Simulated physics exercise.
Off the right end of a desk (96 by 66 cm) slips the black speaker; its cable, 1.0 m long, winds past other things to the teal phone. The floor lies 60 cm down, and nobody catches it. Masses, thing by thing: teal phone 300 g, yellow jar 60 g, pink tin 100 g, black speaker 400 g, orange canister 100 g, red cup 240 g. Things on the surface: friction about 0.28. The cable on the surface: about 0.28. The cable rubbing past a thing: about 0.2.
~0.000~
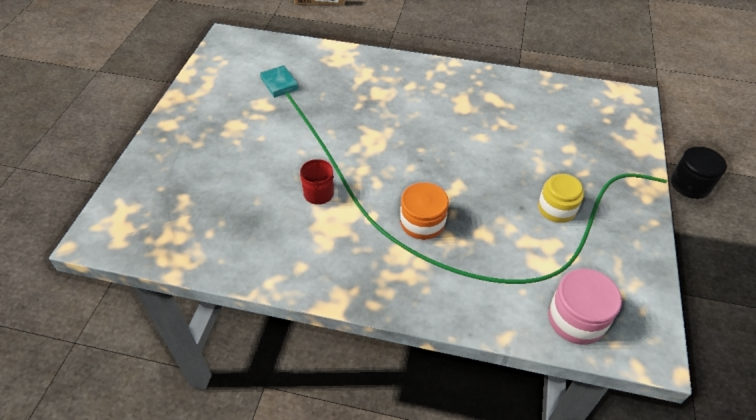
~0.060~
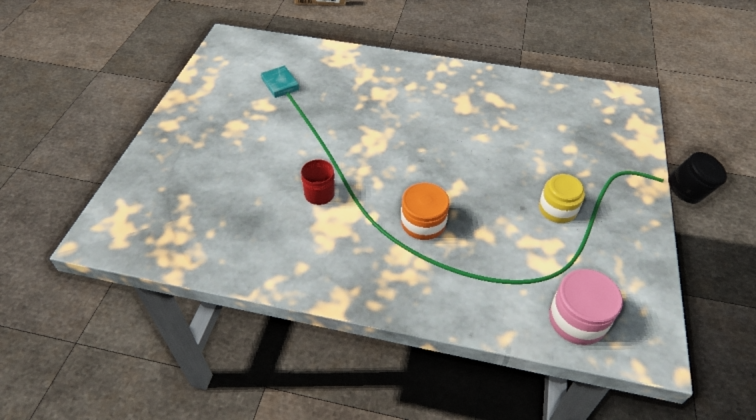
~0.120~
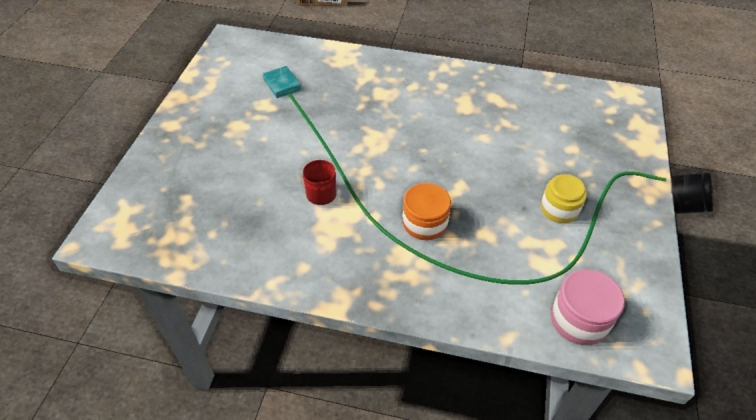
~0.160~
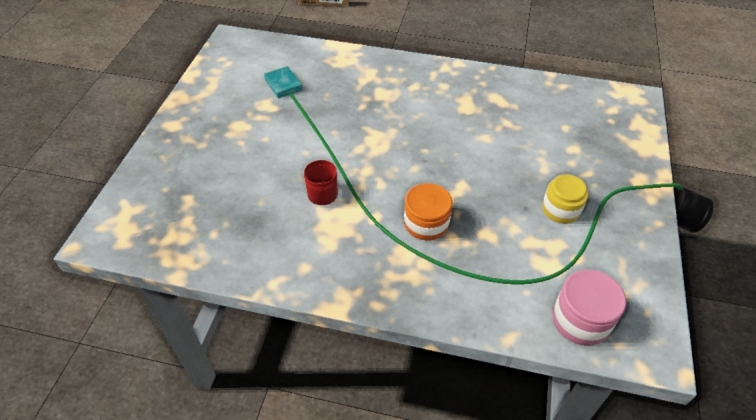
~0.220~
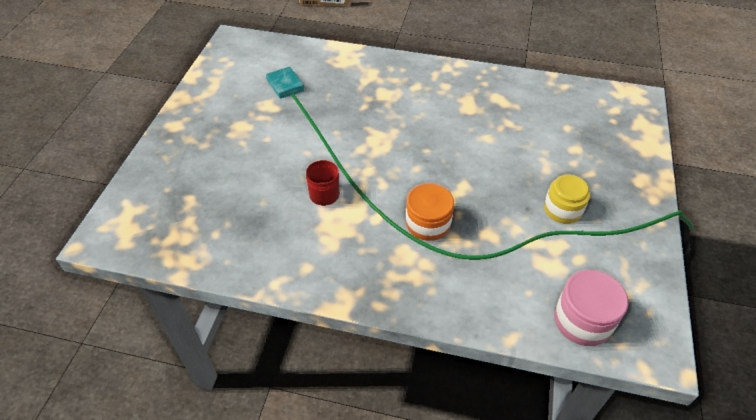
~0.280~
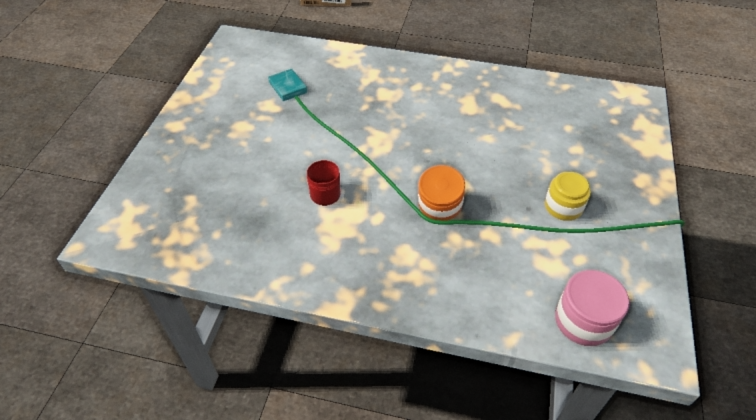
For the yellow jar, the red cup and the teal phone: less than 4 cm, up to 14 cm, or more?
In order: The yellow jar reaches the top band; the red cup barely shifts; the teal phone ends far away.
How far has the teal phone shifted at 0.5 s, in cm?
Roughly 22 cm.
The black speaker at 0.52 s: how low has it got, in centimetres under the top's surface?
55 cm.
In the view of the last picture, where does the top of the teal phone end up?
It ends up near pixel (518, 183).
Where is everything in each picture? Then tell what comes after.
Yellow jar (566, 185); red cup (317, 171); teal phone (279, 78); cable runs through (614, 180) (571, 262) (447, 268) (358, 204) (311, 128), in the first picture.
Black speaker (705, 166); cable runs through (612, 179) (448, 268) (312, 128), in the second picture.
Black speaker (692, 193); cable runs through (614, 179) (450, 268) (314, 128), in the third picture.
Black speaker (686, 209); cable runs through (631, 188) (451, 269) (315, 129), in the fourth picture.
Black speaker (670, 241); cable runs through (466, 257) (316, 129), in the fifth picture.
Yellow jar (572, 183); red cup (323, 172); teal phone (287, 81); cable runs through (629, 227) (502, 225) (401, 193) (328, 128), in the sixth picture.
After 0.5 s, the cable's tail end at (390, 129); yellow jar 22 cm off its start, teal phone 22 cm off its start, orange canister 47 cm off its start.
After 0.7 s, the cable's tail end at (492, 165); teal phone 42 cm off its start, yellow jar 38 cm off its start, orange canister over the edge.
After 1.0 s, the cable's tail end at (536, 183); teal phone 51 cm off its start at (516, 183), yellow jar over the edge, orange canister over the edge.
After 1.2 s, the cable's tail end at (537, 184); yellow jar over the edge, teal phone 51 cm off its start, orange canister over the edge.
After 2.4 s, the cable's tail end at (537, 184); yellow jar over the edge, teal phone 51 cm off its start at (518, 183), red cup 0 cm off its start at (323, 172), orange canister over the edge.
